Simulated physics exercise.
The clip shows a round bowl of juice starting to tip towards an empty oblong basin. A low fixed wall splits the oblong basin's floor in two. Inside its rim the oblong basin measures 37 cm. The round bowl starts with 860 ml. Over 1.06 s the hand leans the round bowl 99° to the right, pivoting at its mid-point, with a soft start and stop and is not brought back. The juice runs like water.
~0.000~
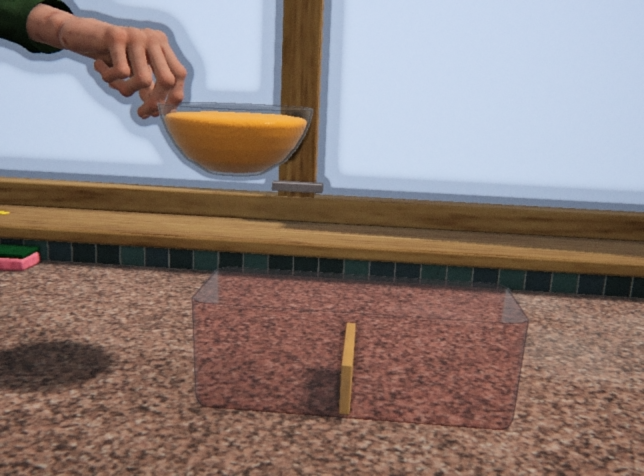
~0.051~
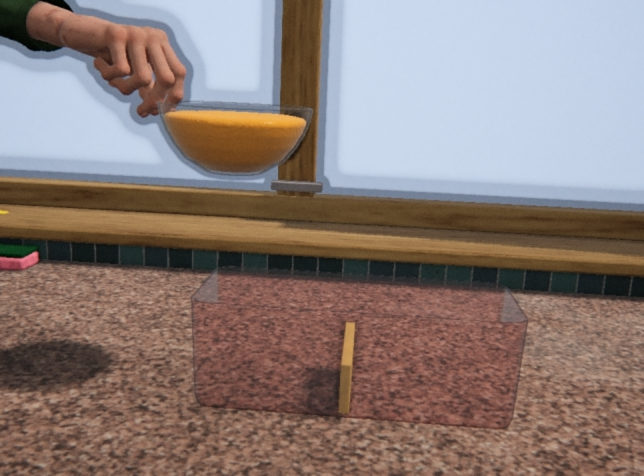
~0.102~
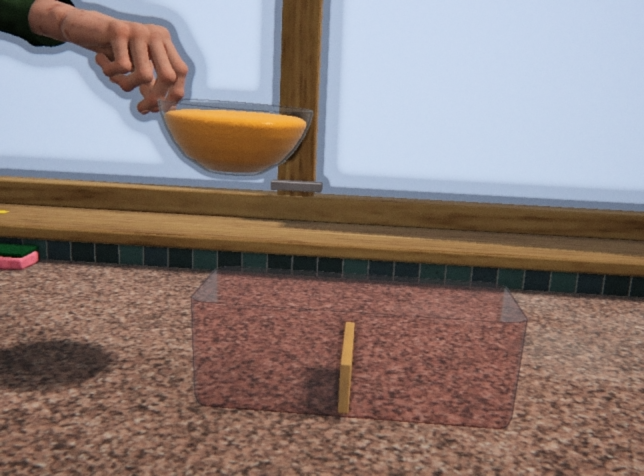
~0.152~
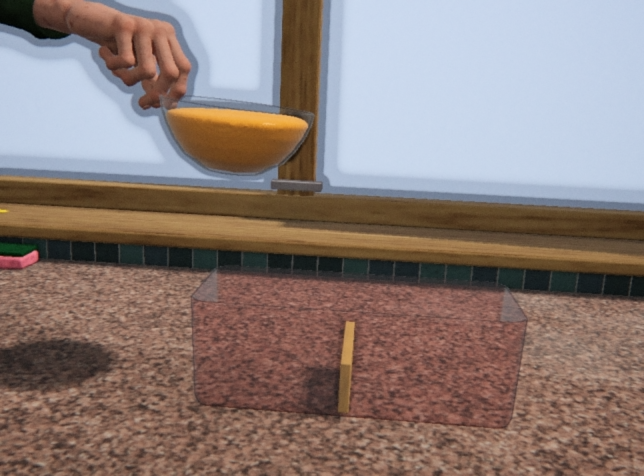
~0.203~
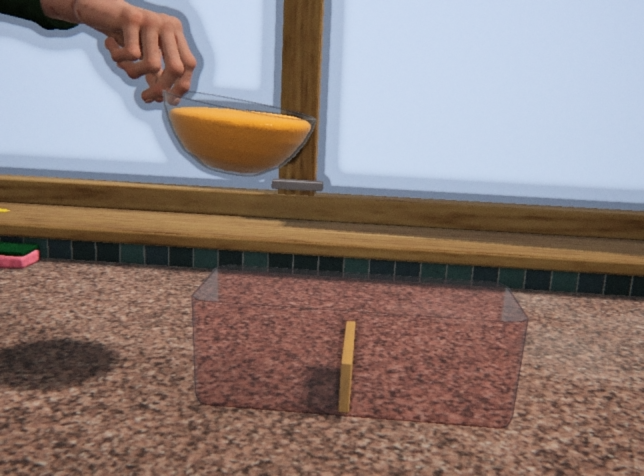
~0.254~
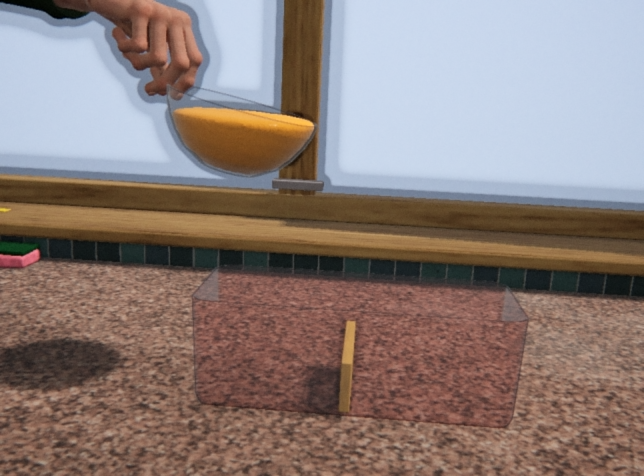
On a speckled countertop by a window, a hand holds a clear round bowl of orange juice above an empty transparent oblong basin with a low divider inside, then slowly leans the bowl to the right.
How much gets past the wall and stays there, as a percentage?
The far part has some 69 per cent.
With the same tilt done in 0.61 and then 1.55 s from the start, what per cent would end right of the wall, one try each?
First 55, then 75 per cent.
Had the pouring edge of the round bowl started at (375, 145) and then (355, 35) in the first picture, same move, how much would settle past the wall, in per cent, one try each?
First 95, then 95 per cent.
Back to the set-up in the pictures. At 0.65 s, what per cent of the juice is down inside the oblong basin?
About 20 per cent.
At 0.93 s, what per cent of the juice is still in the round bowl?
Near 1 in a hundred.
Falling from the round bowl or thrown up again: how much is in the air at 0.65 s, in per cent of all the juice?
Some 44 per cent.
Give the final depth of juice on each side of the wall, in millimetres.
Some 10 mm on the left and 24 mm on the right.
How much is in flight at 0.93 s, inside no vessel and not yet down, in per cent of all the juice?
About 7 per cent.
By 0.65 s the tilt is 66° and 36 per cent is still to pour, 3 is left of the wall and 18 right of it.
By 0.93 s the tilt is 96° and 1 per cent is still to pour, 23 is left of the wall and 69 right of it.
By 1.23 s the tilt is 99° and 0 per cent is still to pour, 29 is left of the wall and 69 right of it.
By 1.56 s the tilt is 99° and 0 per cent is still to pour, 29 is left of the wall and 69 right of it.
At rest 29 per cent lies left of the wall, 69 right of it and 2 outside.
